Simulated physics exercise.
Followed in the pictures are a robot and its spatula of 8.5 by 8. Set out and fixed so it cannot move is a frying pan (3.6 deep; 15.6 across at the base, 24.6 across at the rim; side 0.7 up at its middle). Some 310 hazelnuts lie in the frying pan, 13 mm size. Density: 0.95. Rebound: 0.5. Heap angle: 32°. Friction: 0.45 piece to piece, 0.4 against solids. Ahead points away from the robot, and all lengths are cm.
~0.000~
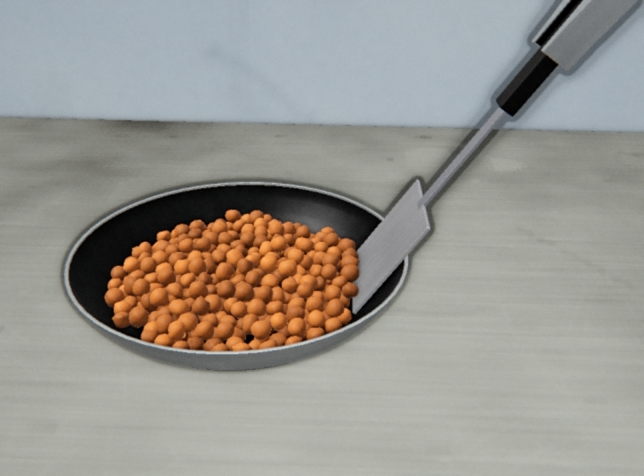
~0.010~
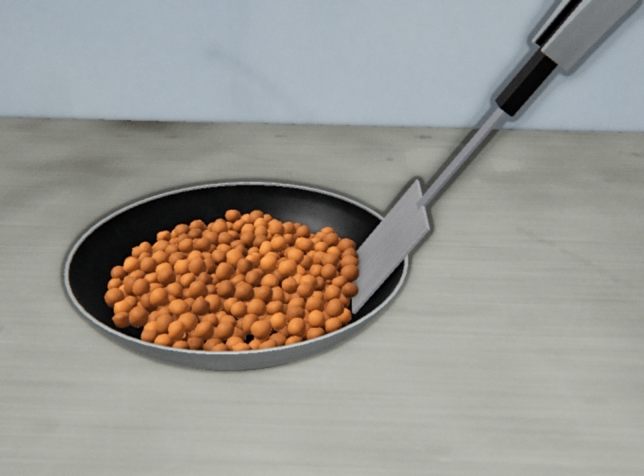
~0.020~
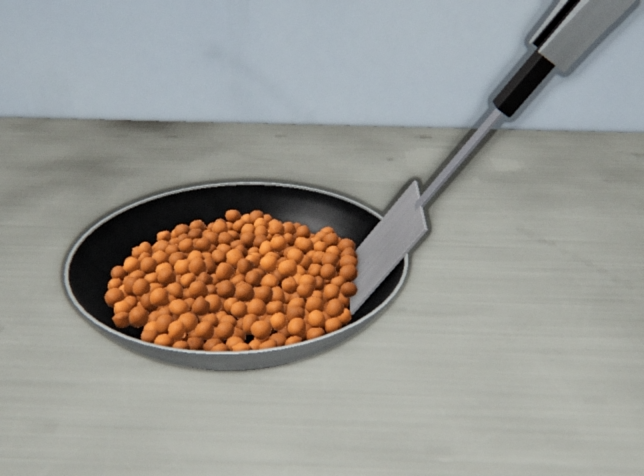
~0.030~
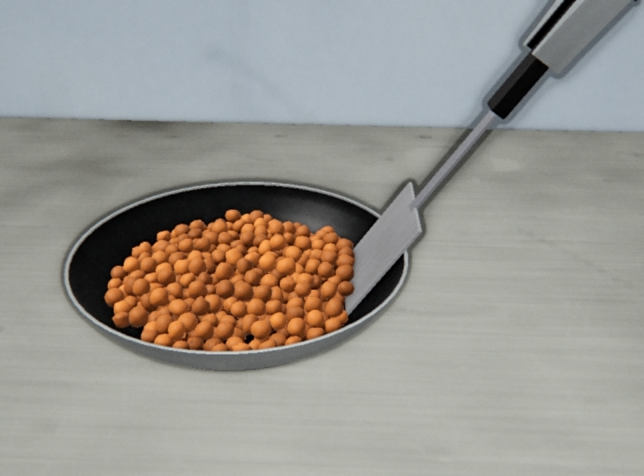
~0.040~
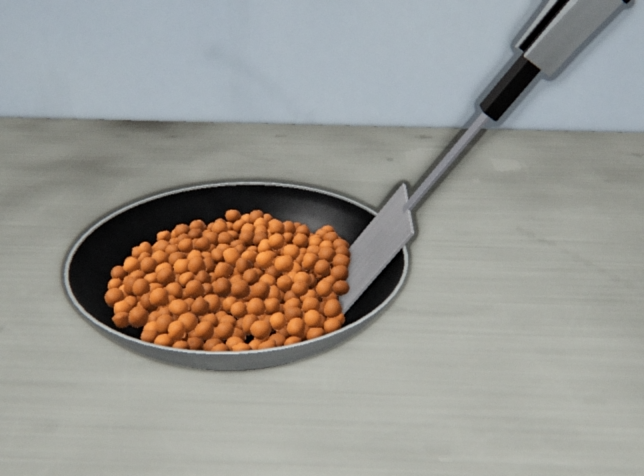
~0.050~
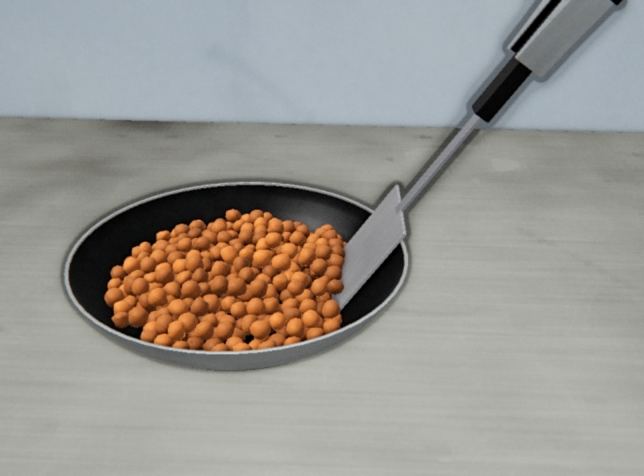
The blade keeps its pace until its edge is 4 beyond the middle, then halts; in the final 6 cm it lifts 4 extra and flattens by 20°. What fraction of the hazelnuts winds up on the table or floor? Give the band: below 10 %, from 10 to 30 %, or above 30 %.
Band: Below 10 %.
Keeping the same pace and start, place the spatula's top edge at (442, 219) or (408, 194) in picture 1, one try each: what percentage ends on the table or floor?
First try roughly 0 percent, second try roughly 0 percent.
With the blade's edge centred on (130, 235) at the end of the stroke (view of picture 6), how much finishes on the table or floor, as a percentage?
Around 15 percent.
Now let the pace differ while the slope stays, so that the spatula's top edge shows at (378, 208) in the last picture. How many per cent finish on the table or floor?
I'd say around 15 per cent.
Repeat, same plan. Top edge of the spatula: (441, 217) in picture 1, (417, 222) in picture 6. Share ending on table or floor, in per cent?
0 per cent.
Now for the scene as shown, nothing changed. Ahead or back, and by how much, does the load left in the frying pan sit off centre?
Forward offset: Roughly 3.5 cm.
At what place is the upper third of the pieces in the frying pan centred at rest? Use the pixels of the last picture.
It is centred around (155, 259).
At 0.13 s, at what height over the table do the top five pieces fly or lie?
I'd put it close to 4 cm.
After 0.13 s, sloping 56°, highest piece 4 above the table; 309 in the frying pan.
After 0.20 s, sloping 46°, highest piece 5 above the table; 309 in the frying pan.
After 0.44 s, sloping 36°, highest piece 5 above the table; 308 in the frying pan, 1 on the blade or in flight.
After 1.49 s, sloping 36°, highest piece 4 above the table; 308 in the frying pan, 1 on the table or floor.
In the end, 308 in the frying pan, 1 on the table or floor. That is 0 % on the table or floor.
